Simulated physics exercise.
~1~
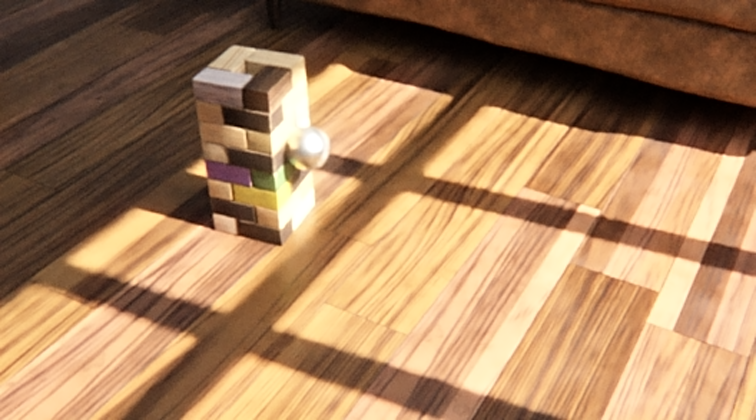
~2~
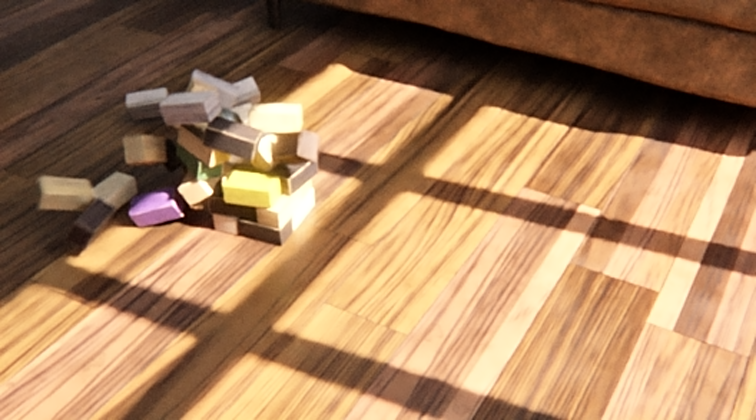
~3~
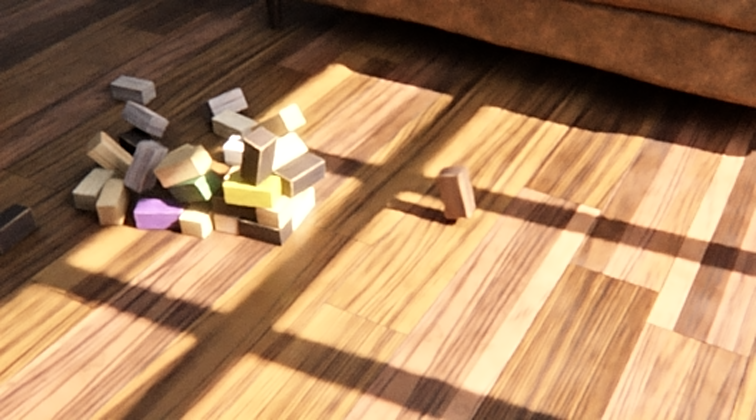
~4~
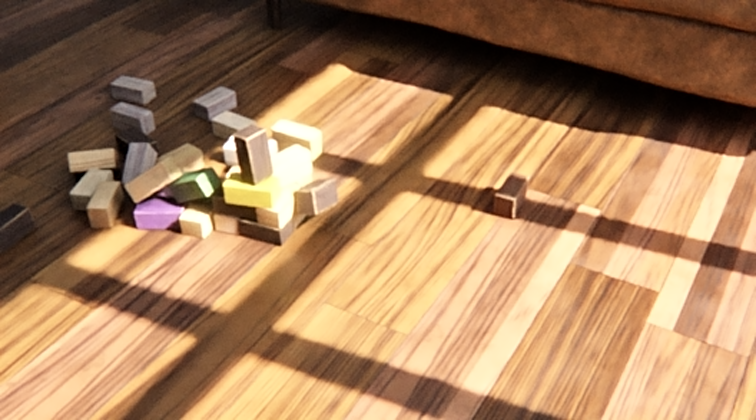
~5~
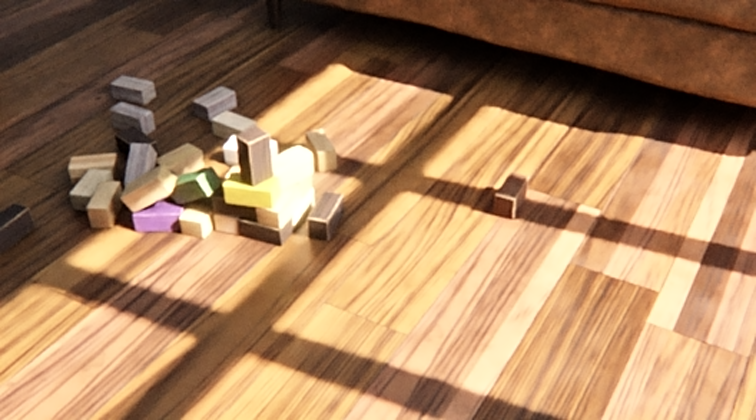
Steel ball striking a tower of wooden blocks on a sunlit floor, toppling it leftward into a scattered heap with yellow block showing.
